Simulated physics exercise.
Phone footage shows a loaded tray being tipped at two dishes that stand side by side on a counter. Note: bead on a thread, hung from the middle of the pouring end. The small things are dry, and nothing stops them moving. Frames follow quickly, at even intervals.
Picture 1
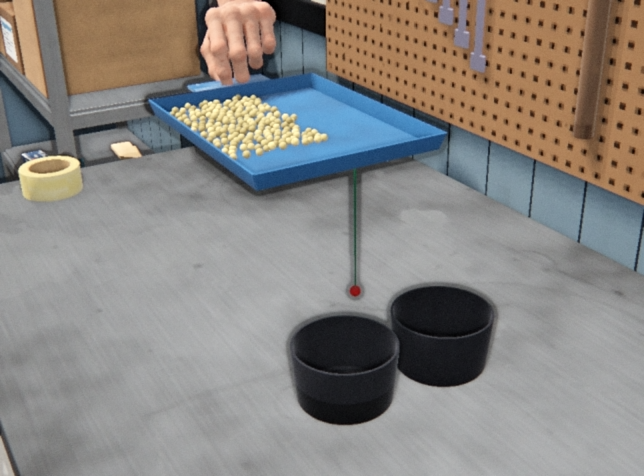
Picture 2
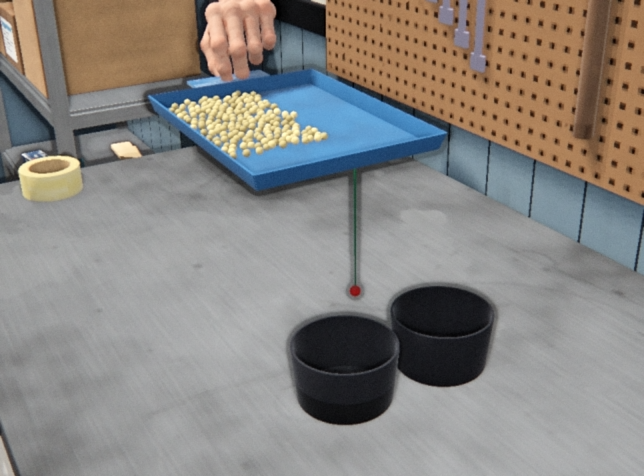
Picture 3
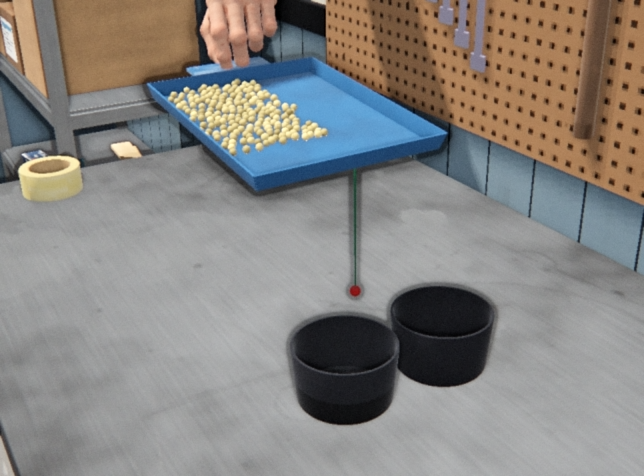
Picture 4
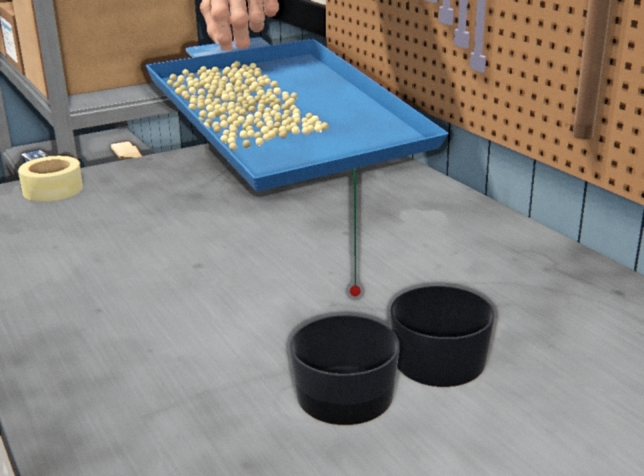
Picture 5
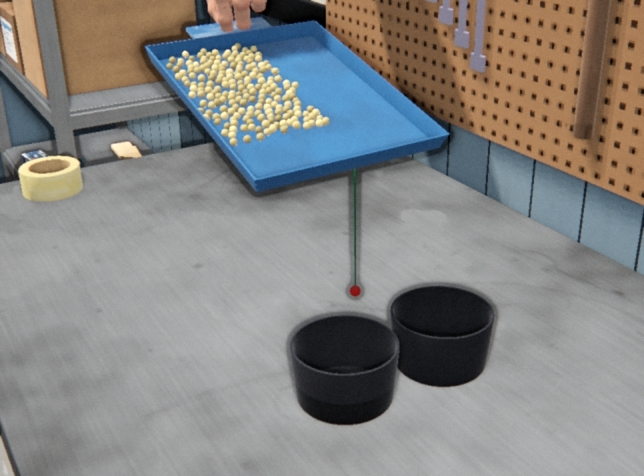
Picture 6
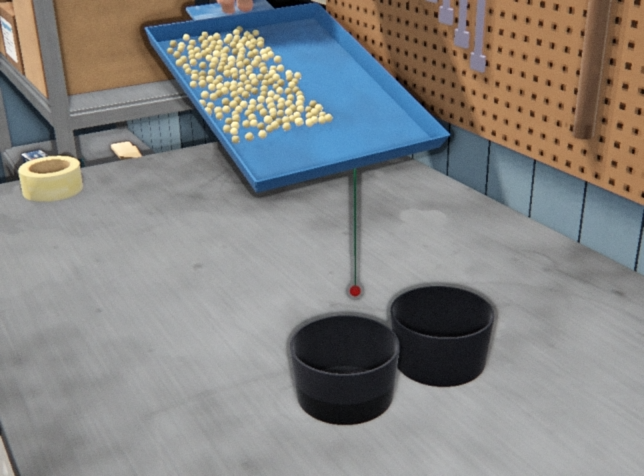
Blue tray of soya beans tilting gradually as a hand raises its far end, above two dark dishes on a grey counter.
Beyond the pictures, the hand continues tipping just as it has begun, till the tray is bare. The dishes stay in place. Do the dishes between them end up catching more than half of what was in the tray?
I expect the catch to be a majority.
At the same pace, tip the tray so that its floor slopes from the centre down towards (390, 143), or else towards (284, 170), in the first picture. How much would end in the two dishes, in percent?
20 % and 10 %, roughly.
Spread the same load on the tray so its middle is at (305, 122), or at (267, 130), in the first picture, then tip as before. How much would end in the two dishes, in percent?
About 80 %, then about 80 %.
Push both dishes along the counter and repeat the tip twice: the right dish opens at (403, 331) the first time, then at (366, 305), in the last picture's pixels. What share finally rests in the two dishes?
First some 80, then 40 per cent.
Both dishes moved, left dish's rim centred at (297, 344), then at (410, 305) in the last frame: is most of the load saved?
At the first place most of it, at the second not half.
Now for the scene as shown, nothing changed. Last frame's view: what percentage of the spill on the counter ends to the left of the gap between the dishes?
I'd put it at close to 70 per cent.
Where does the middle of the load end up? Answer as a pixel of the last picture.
Close to (352, 397).
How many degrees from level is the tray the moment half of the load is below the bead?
105° or so.
Shortly afterwards, tray tipped steeply; near two thirds on the tray; only a few in the left dish; only a few outside both; near a quarter in the air.
Next, tray tipped right over; near a third on the tray; near a quarter in the left dish; only a few in the right dish; near a quarter outside both; a little in the air.
Some moments later, tray tipped past a quarter turn; near half in the left dish; a little in the right dish; near a third outside both.
In the end, tray tipped past a quarter turn; near half in the left dish; a little in the right dish; near a third outside both.
